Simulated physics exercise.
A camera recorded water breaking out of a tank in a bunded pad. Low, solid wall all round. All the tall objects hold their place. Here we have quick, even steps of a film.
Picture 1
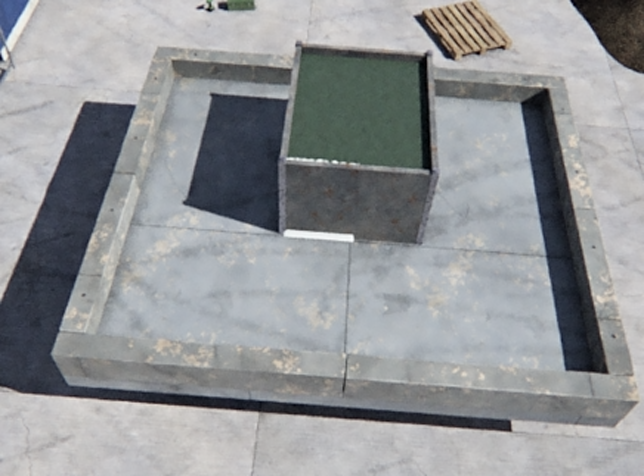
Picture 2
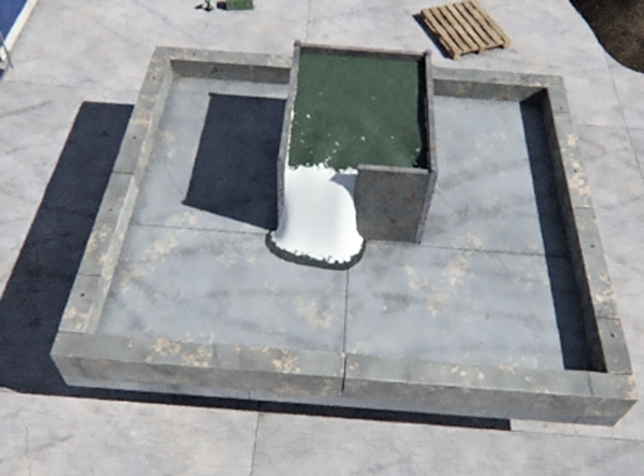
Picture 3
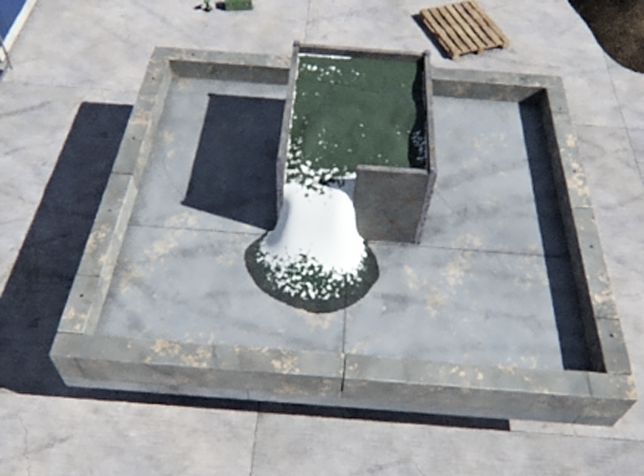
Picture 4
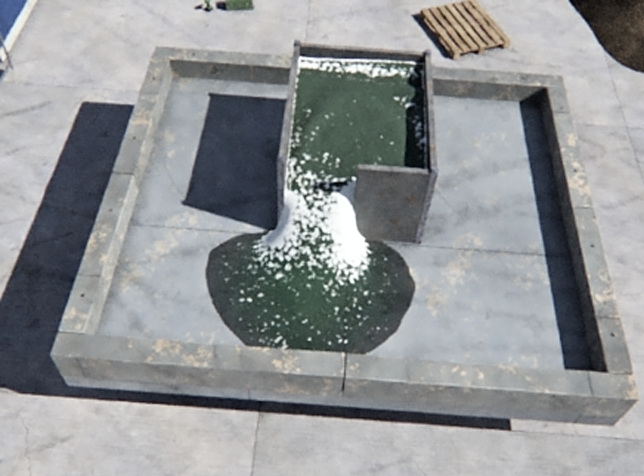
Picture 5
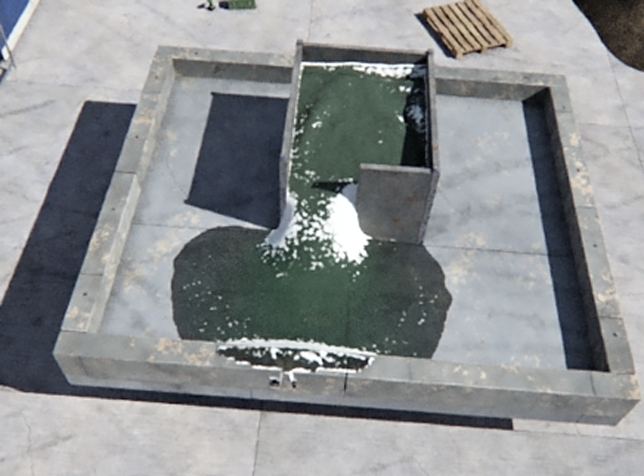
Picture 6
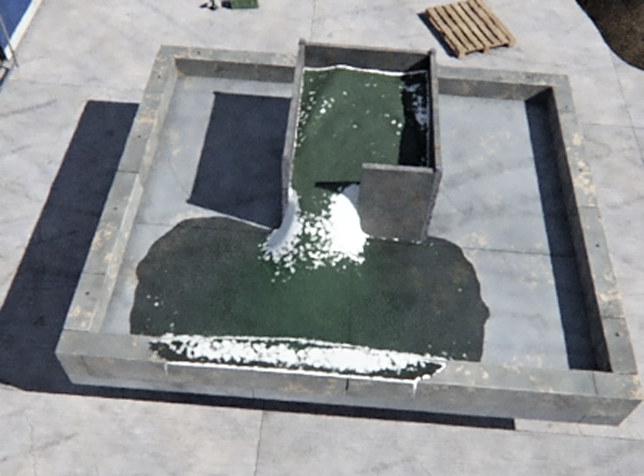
Water pours from an opening in a tank and spreads across the walled concrete pad.
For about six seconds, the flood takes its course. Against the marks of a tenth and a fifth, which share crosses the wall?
One tenth to one fifth.
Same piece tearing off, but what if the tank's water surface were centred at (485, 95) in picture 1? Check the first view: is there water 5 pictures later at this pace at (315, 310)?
I'd say the spot ends up drenched.
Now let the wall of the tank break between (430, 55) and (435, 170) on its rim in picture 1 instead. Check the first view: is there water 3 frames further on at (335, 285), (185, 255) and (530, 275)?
First point bare, second point bare, third point swamped.
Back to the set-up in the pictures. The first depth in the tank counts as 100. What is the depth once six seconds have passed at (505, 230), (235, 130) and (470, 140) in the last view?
Respectively 6, 16 and 14 per cent.
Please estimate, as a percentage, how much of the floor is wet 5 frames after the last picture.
Near 40 in a hundred.
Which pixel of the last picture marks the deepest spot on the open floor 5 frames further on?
I'd point to (295, 361).
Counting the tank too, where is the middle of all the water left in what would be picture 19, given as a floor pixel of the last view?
Centre: Close to (336, 236).
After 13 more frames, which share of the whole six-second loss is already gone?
Roughly 90 per cent.
A moment on, water covers 35 % of the floor; the low wall has let 1 % over.
Next, water covers 35 % of the floor; the low wall has let 4 % over.
Then, water covers 60 % of the floor; the low wall has let 12 % over.
Later, water covers 80 % of the floor; the low wall has let 13 % over.
In the end, water covers 80 % of the floor; the low wall has let 13 % over.
